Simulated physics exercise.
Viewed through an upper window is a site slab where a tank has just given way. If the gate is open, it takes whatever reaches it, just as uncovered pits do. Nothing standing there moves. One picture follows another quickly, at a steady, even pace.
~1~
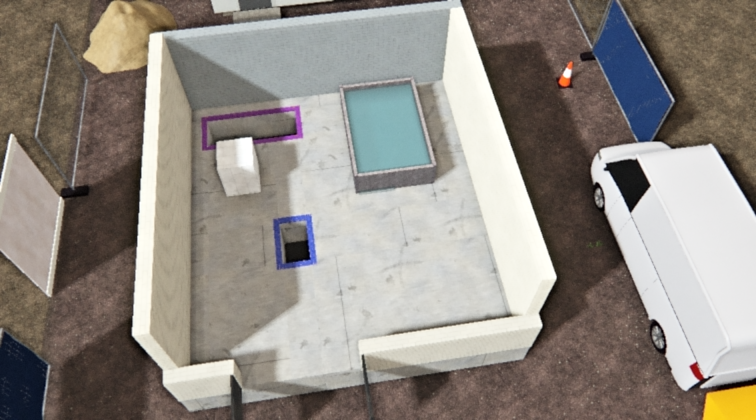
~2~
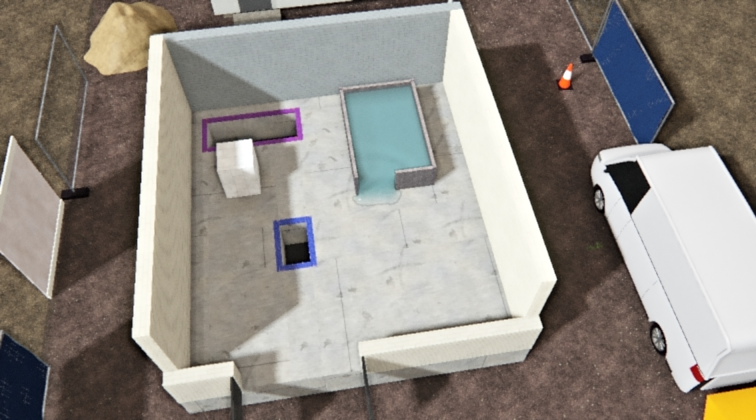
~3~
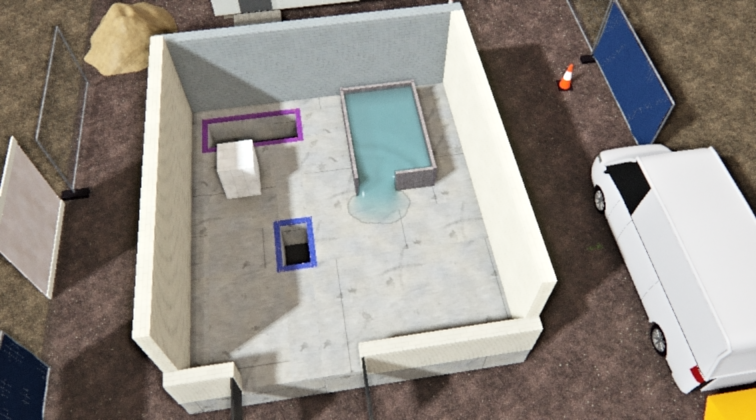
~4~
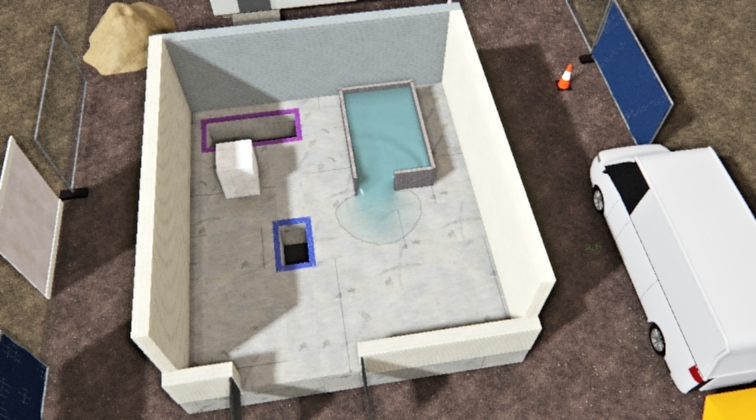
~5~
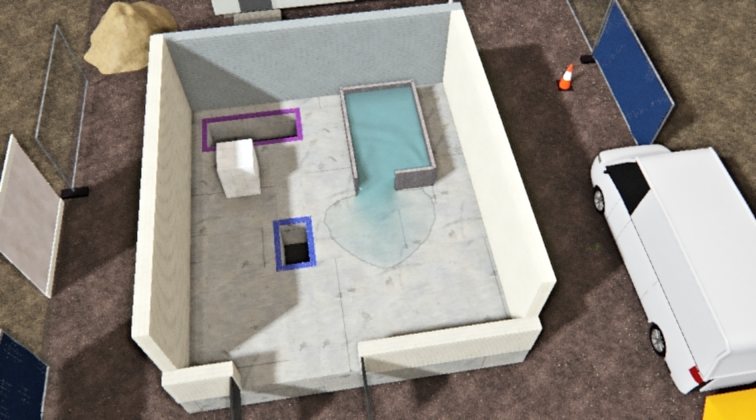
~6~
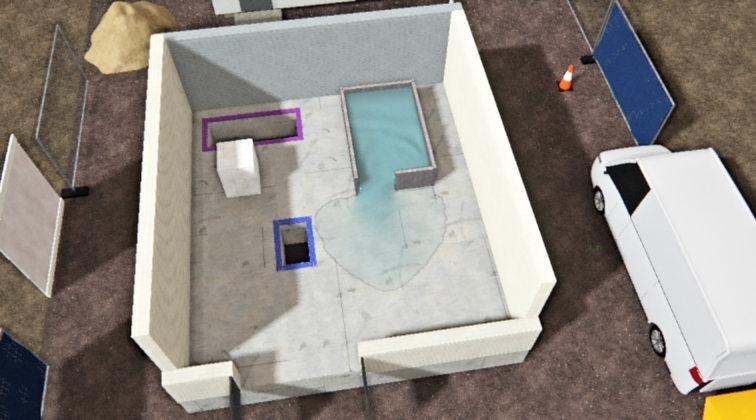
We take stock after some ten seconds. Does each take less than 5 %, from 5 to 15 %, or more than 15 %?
In order: The gate will capture a heavy share beyond fifteen per cent; the blue pit will capture a medium share of five to fifteen per cent; the purple pit will capture a light share below five per cent.
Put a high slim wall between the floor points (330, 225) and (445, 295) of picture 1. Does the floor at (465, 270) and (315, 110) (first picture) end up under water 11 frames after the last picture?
Swamped, then spared.
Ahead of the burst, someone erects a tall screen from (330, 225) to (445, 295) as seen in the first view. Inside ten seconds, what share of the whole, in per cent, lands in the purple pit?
Share, purple pit - 8 in a hundred.
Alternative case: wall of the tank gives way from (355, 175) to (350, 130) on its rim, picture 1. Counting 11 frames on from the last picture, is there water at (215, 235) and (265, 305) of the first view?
Submerged, then untouched.
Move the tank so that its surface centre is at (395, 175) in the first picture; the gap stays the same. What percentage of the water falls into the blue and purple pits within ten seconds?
After ten seconds: Blue pit around 0 percent, purple pit around 0 percent.
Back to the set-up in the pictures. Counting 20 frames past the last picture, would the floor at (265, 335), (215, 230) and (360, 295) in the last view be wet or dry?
Listed points: Inundated / unwetted / inundated.
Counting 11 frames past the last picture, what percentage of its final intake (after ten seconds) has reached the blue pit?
Around 25 %.
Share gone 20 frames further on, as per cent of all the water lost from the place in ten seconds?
Roughly 35 percent.
A moment on, water covers 30 % of the floor; the gate 0 %, the blue pit 0 %, the purple pit 0 %.
Next, water covers 40 % of the floor; the gate 1 %, the blue pit 2 %, the purple pit 0 %.
Then, water covers 45 % of the floor; the gate 8 %, the blue pit 3 %, the purple pit 0 %.
Later, water covers 55 % of the floor; the gate 15 %, the blue pit 5 %, the purple pit 0 %.
In the end, water covers 75 % of the floor; the gate 23 %, the blue pit 7 %, the purple pit 0 %.
